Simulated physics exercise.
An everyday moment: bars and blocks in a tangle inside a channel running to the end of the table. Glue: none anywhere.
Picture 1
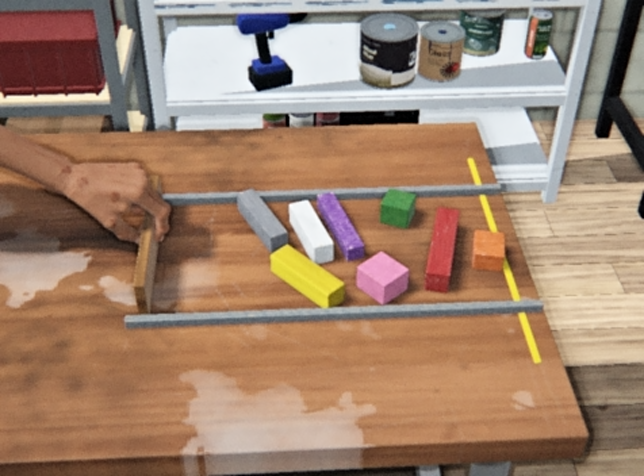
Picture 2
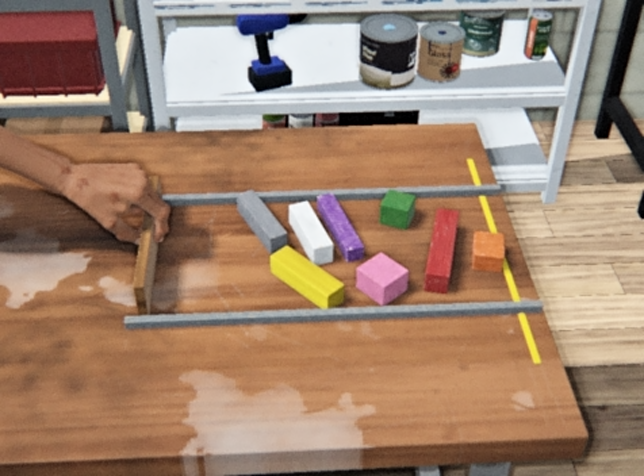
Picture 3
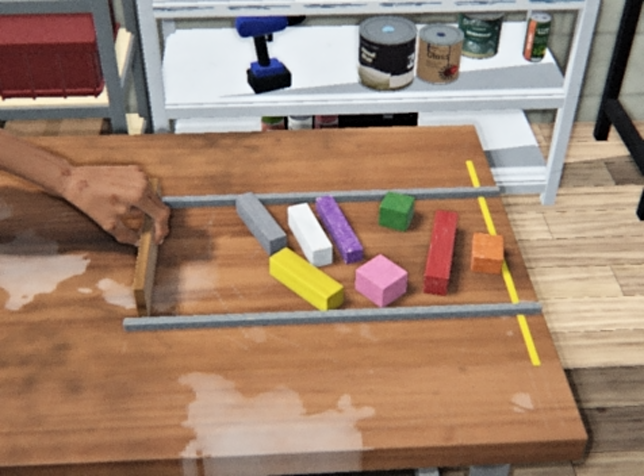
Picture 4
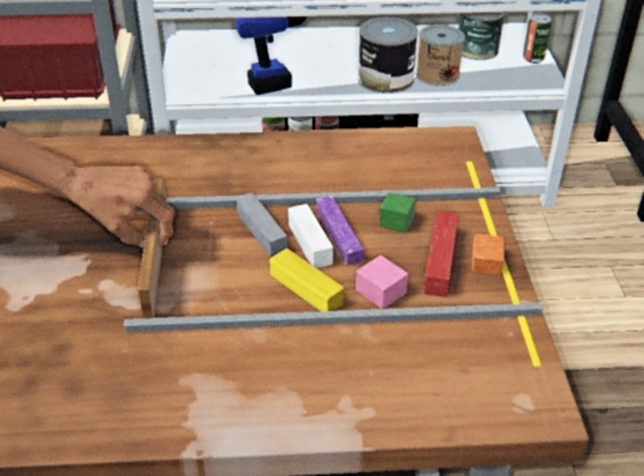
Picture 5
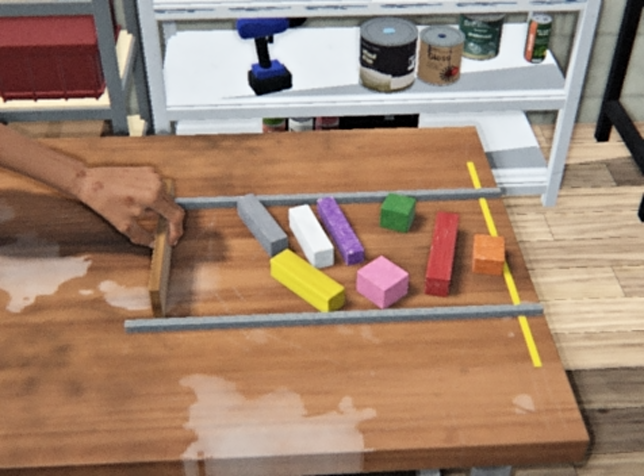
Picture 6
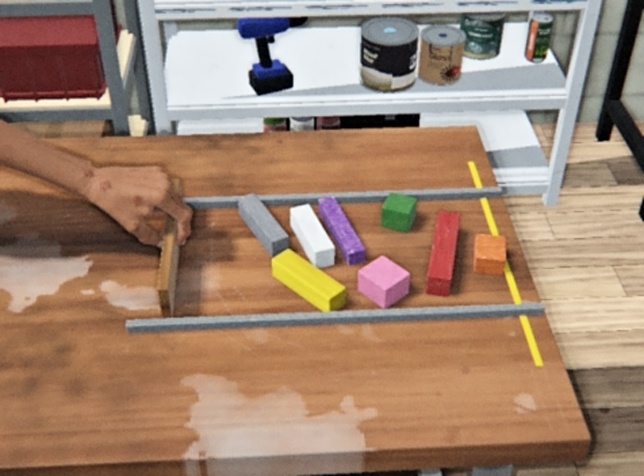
Hand sliding a wooden board slightly right between two grey rails, while coloured bars and blocks ahead of it stay still.
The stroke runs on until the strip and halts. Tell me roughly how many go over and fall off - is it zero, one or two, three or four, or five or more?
The ones that fall? Five or more of them, I think.
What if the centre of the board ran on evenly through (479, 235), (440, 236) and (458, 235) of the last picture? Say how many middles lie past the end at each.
In order: 4, 1, 3.
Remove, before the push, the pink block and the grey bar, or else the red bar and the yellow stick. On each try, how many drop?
In the first try 4, in the other 4.
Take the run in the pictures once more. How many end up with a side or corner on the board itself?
2.
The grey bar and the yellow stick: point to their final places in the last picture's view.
I'd say approximately (502, 216) and then (524, 273).
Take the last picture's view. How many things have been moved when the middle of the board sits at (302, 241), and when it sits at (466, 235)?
The count is 4 at the first point and 8 at the second.
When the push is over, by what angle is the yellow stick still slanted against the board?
Roughly 0°.
Early on, none off yet; orange block at rest near (490, 254); red bar at rest near (444, 253); green block at rest near (399, 212).
A while later, none off yet; orange block at rest near (492, 254); red bar travelled a little near (467, 253); green block travelled well along near (455, 208).
Finally, the number that fall off is five or more; lost, white bar, purple bar, pink block, green block, red bar and orange block.
